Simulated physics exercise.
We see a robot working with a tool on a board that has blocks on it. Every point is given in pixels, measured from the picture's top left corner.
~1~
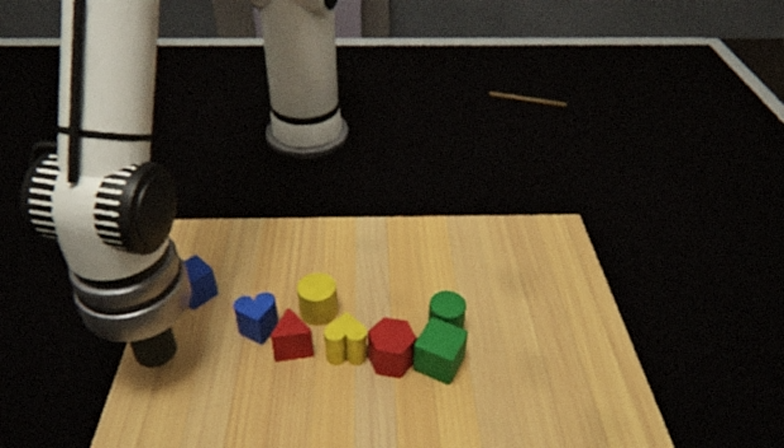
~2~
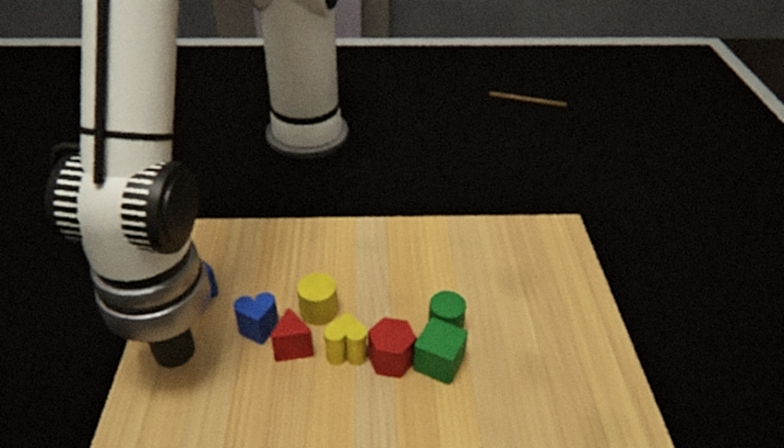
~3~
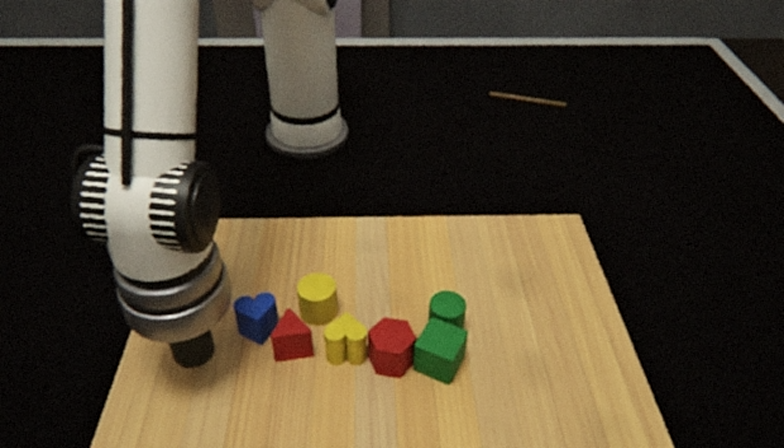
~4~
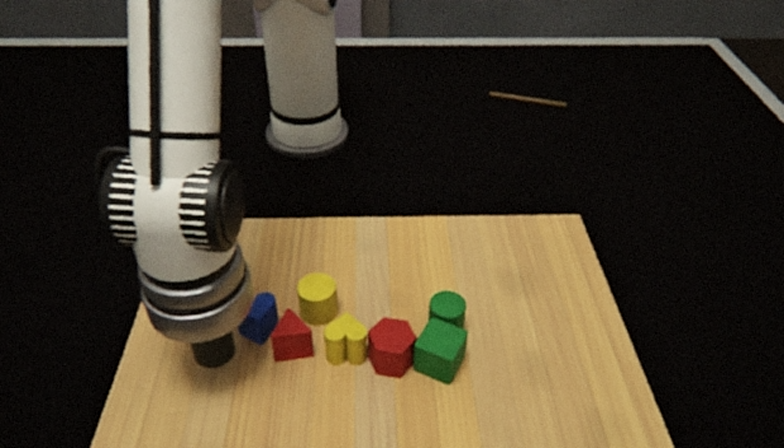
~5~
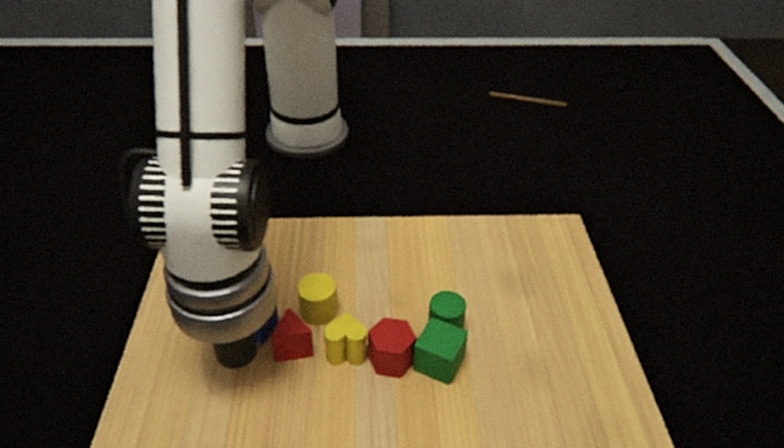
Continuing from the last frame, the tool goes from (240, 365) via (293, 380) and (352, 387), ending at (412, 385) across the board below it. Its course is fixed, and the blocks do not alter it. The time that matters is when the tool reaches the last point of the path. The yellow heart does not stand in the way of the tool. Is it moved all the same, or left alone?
Well, the yellow heart holds its place.
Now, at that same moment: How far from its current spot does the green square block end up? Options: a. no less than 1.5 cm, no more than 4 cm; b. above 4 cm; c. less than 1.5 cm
The answer is c.
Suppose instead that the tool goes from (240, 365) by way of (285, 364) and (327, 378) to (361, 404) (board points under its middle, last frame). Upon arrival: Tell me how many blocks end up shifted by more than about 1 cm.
Expect one.
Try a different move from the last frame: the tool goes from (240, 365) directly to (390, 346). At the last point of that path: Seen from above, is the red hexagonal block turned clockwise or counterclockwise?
Rotation: Clockwise.
What follows on the original path. One third of the way, tool (292, 368); red triangle (305, 326), turned 65° anticlockwise.
Two thirds of the way, tool (352, 375); red triangle (308, 327), turned 80° anticlockwise.
At the end, tool (413, 373); red triangle (308, 327), turned 80° anticlockwise; yellow heart unmoved; red hexagonal block (411, 325), turned 60° anticlockwise; green square block (453, 338).
